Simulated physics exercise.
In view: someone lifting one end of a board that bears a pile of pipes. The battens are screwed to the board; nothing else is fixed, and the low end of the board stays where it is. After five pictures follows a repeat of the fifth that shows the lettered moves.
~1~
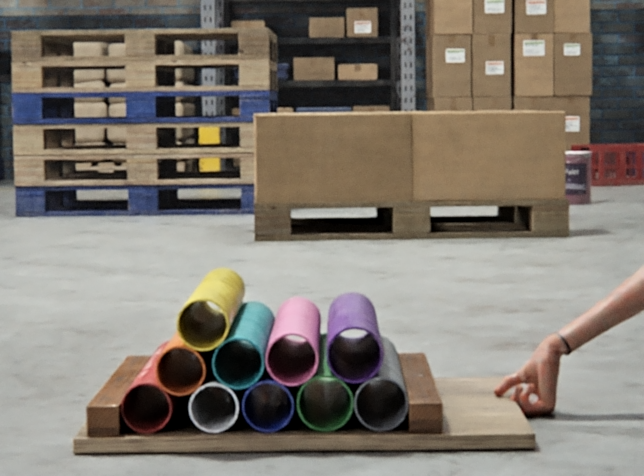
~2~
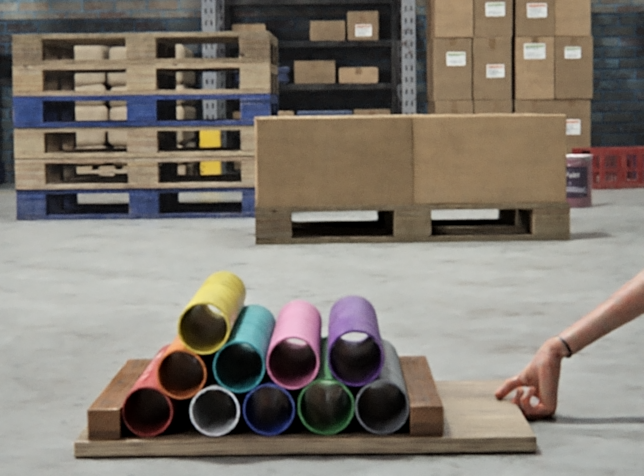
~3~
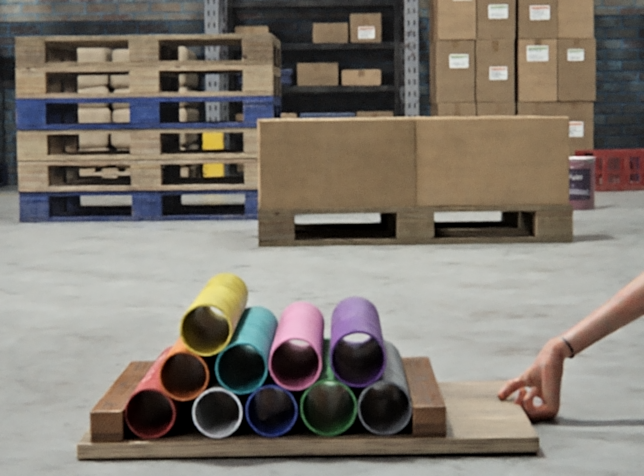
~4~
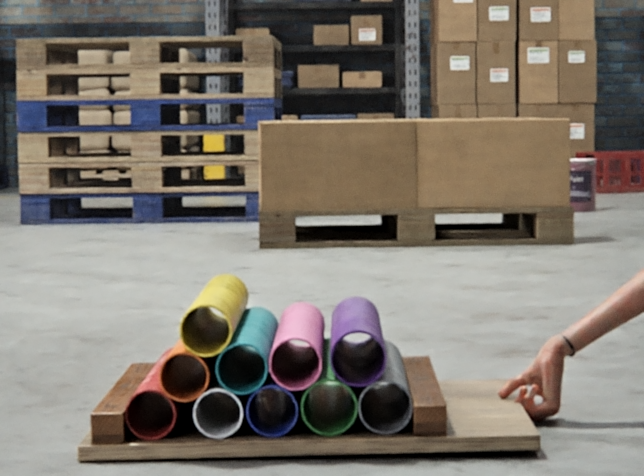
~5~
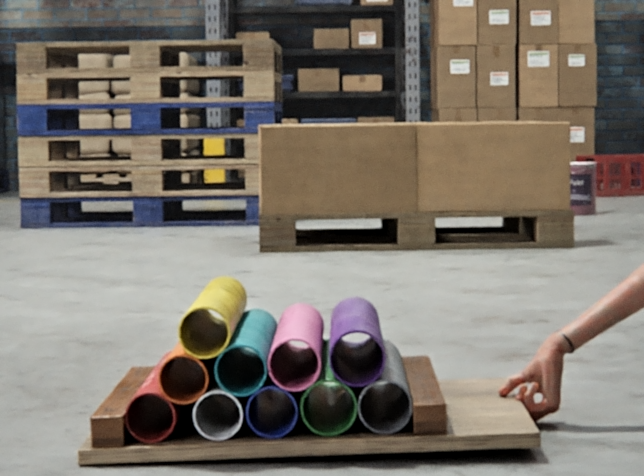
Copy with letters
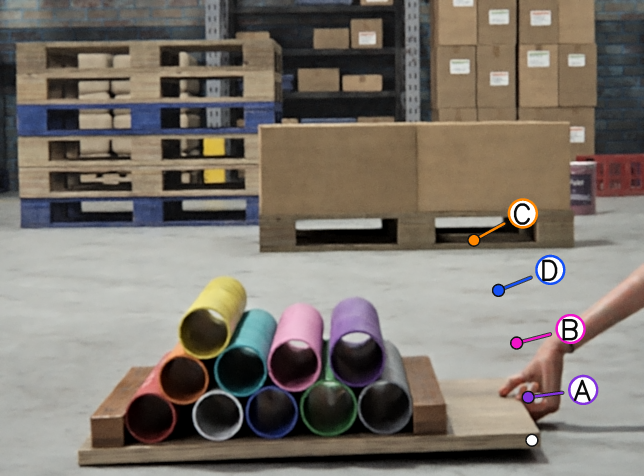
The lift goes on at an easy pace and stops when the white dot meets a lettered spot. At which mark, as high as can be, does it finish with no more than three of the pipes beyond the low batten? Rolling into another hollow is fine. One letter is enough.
No higher than D.
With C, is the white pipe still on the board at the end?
The white pipe: Yes.
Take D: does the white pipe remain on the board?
Yes.
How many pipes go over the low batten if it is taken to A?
At A the number is none.
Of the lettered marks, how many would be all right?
Three of the four.
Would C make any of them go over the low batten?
At C: Yes.
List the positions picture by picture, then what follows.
The first picture shows grey pipe (381, 404); orange pipe (181, 371); purple pipe (355, 355).
The second picture shows purple pipe (356, 358); pink pipe (293, 363).
The third picture shows board (311, 402); grey pipe (385, 408); red pipe (150, 413).
The fourth picture shows board (311, 402); red pipe (151, 414); white pipe (218, 414).
The fifth picture shows board (311, 403); red pipe (150, 417); white pipe (218, 415).
On the marked copy, A at (528, 398); B at (516, 343); C at (474, 240); D at (499, 290); the white dot at (532, 440).
With D. Early on, board at 15°.
Further on, board at 21°.
At the end, board at 21°, three over the low batten (orange, turquoise, yellow).
As for the rest, A none over the low batten; B none over the low batten; C four over the low batten (orange, pink, turquoise, yellow).
